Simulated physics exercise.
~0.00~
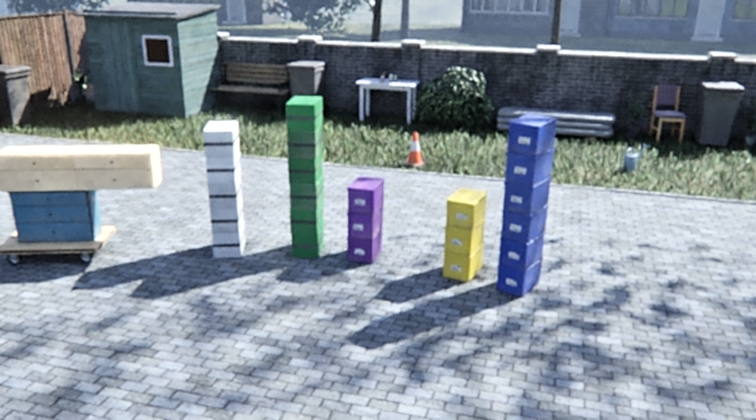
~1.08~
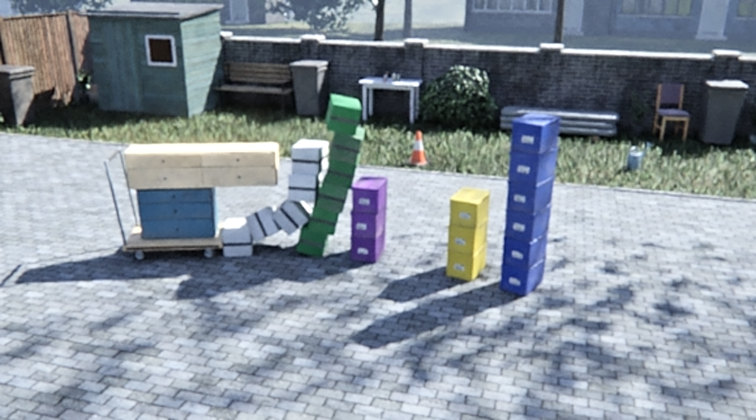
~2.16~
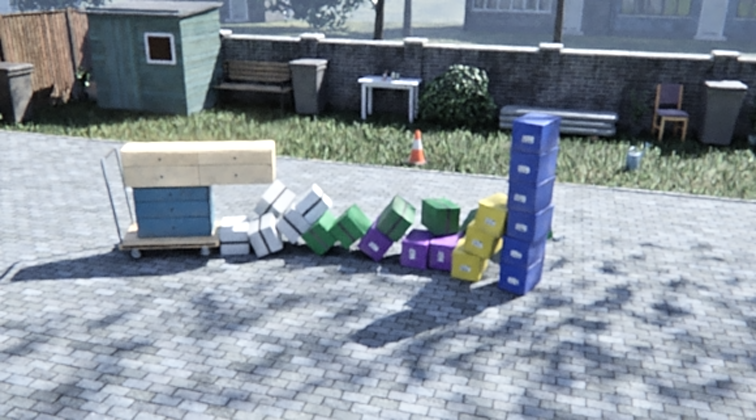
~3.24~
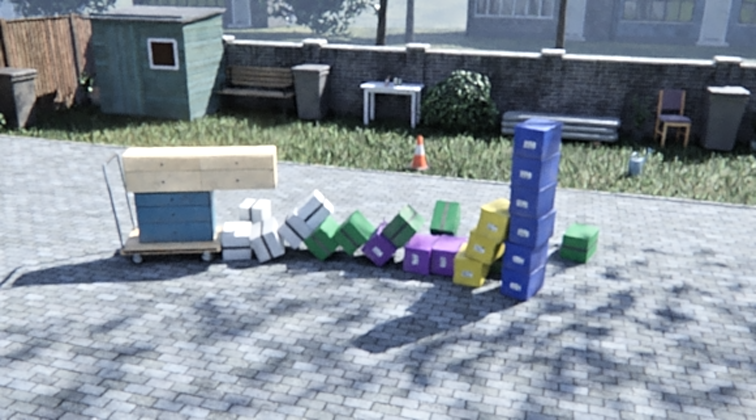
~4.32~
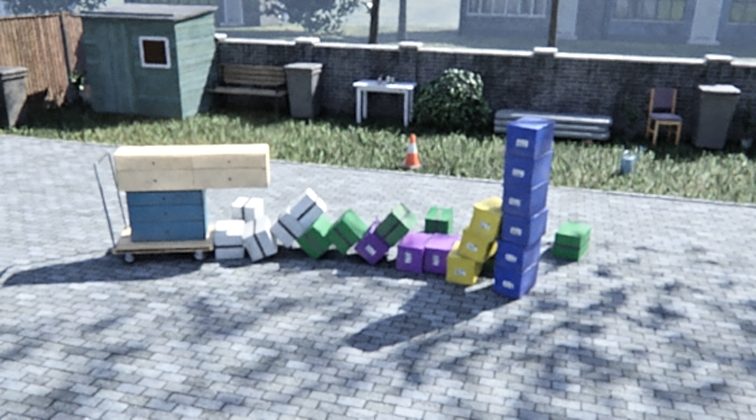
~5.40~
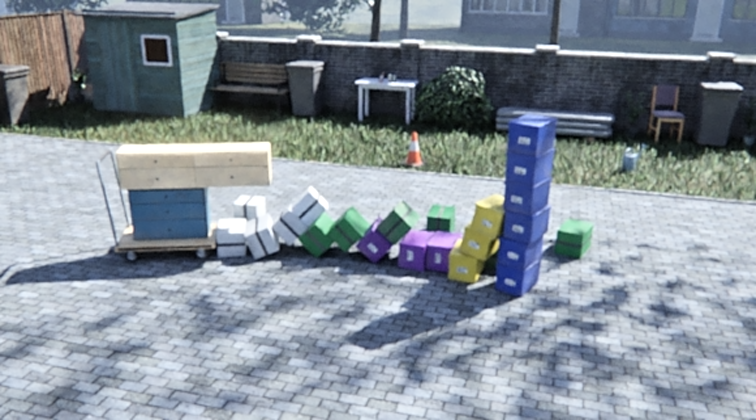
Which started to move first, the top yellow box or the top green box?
The top green box started to move first, tilting to the right while the top yellow box was still in its place.
